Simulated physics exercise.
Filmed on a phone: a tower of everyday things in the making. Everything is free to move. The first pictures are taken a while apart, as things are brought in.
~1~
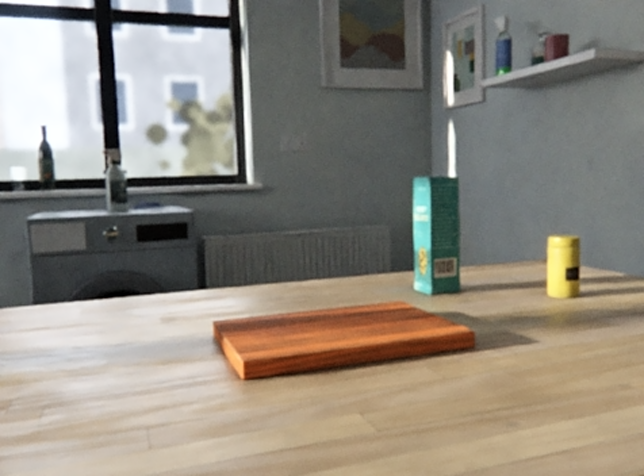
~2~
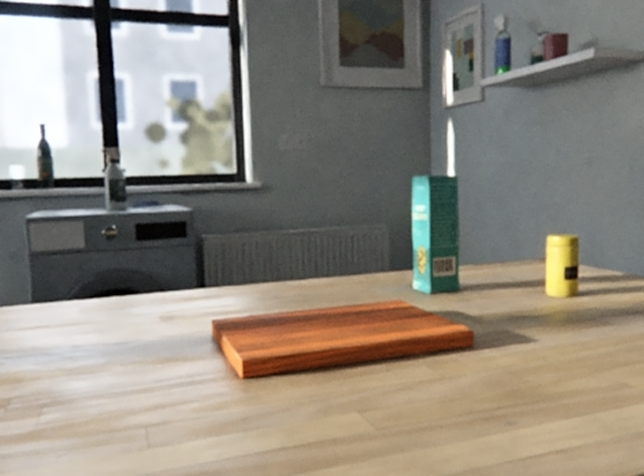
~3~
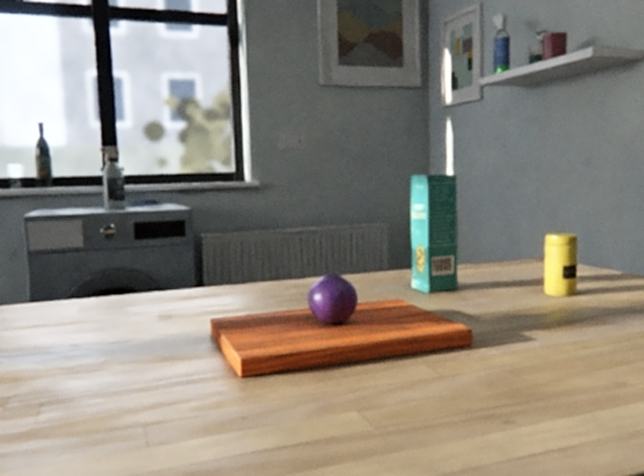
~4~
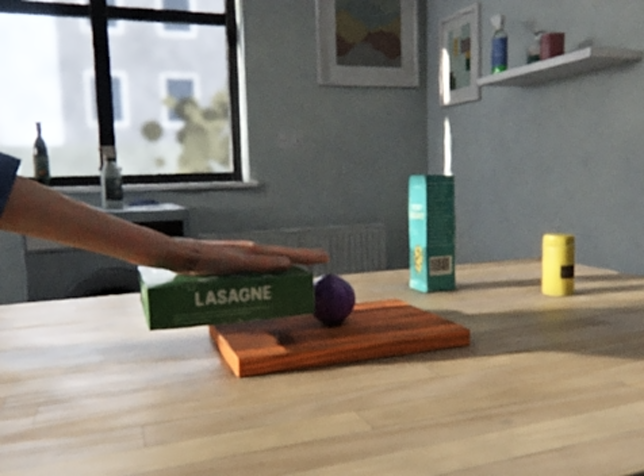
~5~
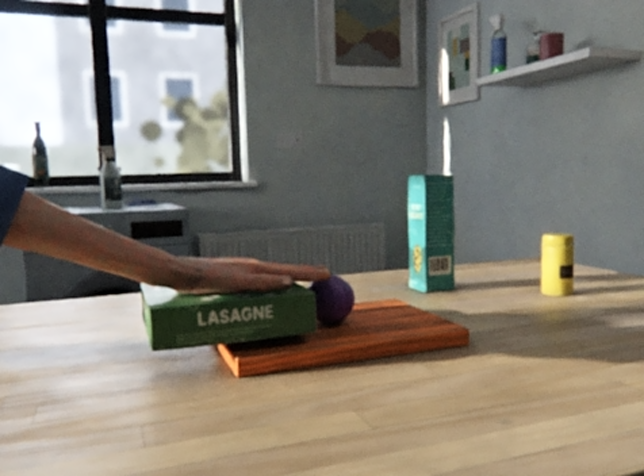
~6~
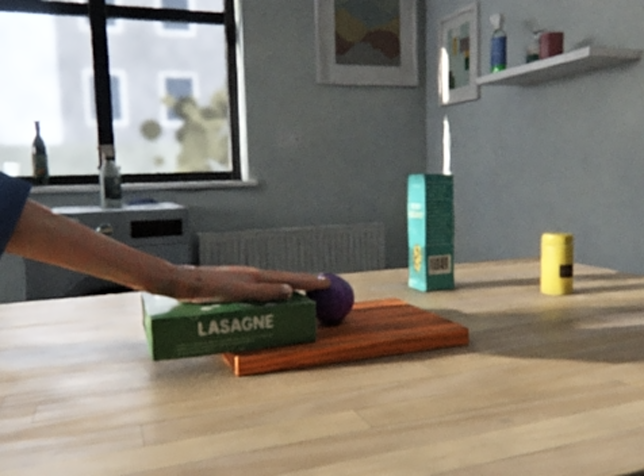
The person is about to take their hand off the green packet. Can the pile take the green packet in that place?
The pile stays up.
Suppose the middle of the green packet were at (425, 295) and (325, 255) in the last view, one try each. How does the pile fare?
In the first case it stays up; in the second case it loses its balance.
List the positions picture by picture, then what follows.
In the first picture, the last thing is not in view yet; turquoise carton (436, 234).
In the second picture, the last thing is not in view yet.
In the third picture, the last thing is not in view yet; turquoise carton (434, 232).
The fourth picture shows still above its spot; green packet (221, 289); purple onion (331, 299).
The fifth picture shows still above its spot; green packet (223, 306); turquoise carton (431, 232).
The sixth picture shows set down, still held; green packet (223, 315).
Then, 0.50 s later than the last frame, all is still.
Then, 1.30 s later than the last frame, green packet resting near (223, 316).
When it is over, all 5 as before. End places, in pixels of the last picture, green packet near (223, 315). The pile holds.
